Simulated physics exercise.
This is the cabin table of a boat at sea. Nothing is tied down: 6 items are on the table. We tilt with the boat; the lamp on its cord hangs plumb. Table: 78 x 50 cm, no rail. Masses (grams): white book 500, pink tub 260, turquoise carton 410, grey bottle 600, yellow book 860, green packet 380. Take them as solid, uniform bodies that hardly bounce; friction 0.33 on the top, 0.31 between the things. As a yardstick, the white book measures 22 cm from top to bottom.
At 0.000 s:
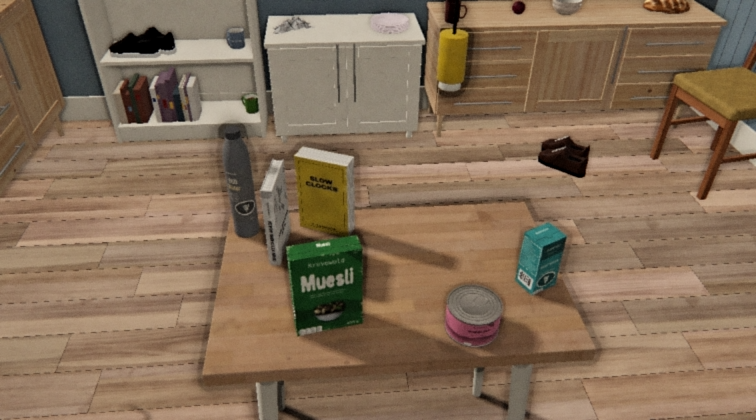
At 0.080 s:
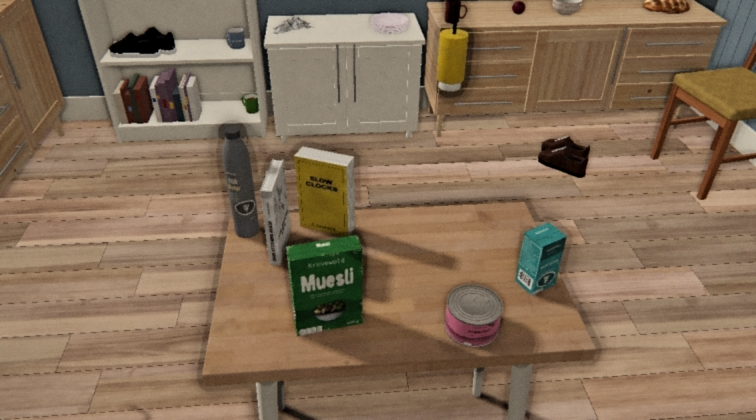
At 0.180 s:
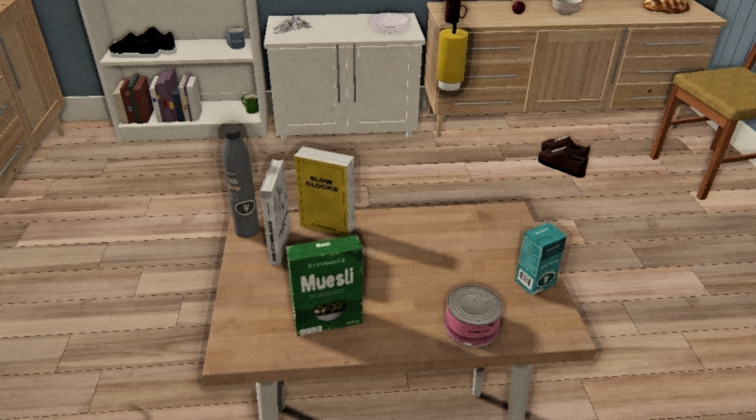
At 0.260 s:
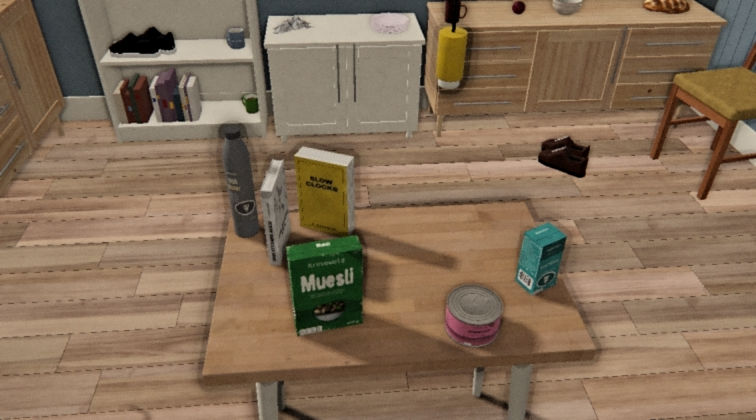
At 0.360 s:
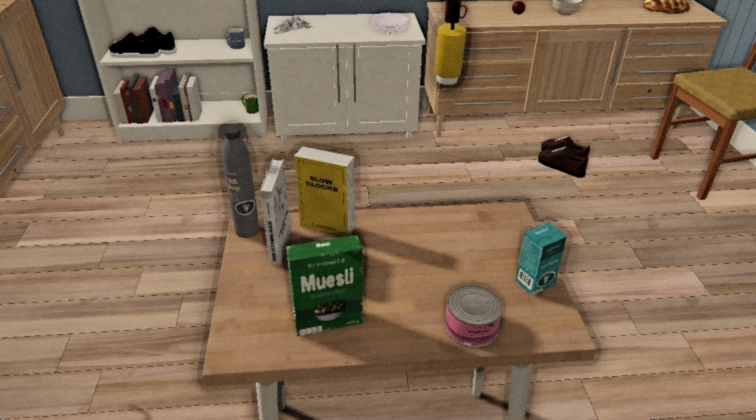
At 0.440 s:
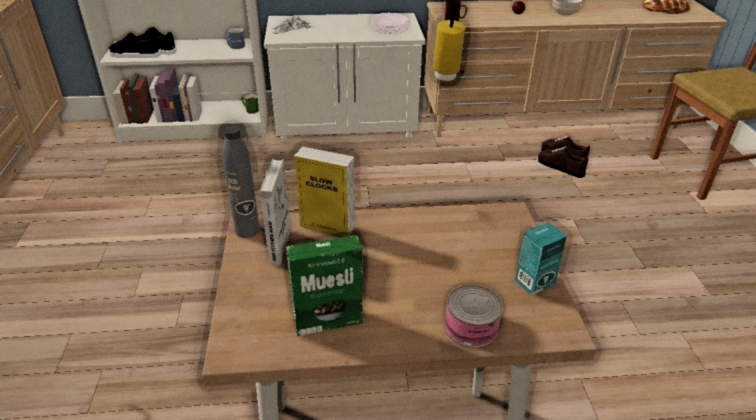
A green muesli packet stands at the front of a light wooden table, seen from above in a cabin with a plank floor, white cabinets and wooden drawers behind. Around it are a grey bottle, a white book and a yellow book at the back left, and a pink tub and turquoise carton at right. Everything on the table stays still, while the hanging yellow lamp shifts very slightly left.
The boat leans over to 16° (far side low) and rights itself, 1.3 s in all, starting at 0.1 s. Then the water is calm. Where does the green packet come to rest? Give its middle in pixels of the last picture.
The green packet comes to rest near (318, 265).
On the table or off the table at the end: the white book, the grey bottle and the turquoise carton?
The white book is still on the table; the grey bottle ends off the table; the turquoise carton is still on the table.
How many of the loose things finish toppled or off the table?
That comes to 3.
After 1.14 s, floor tilted 6°, far side down; grey bottle and yellow book now off the table; green packet on its side near (318, 269).
After 1.44 s, boat level; green packet on its side near (318, 265).
At rest (1.9 s), off the table, grey bottle and yellow book; tipped over on the table, green packet; the other 3 in place, give or take 5 cm. In the last view, green packet near (318, 265).
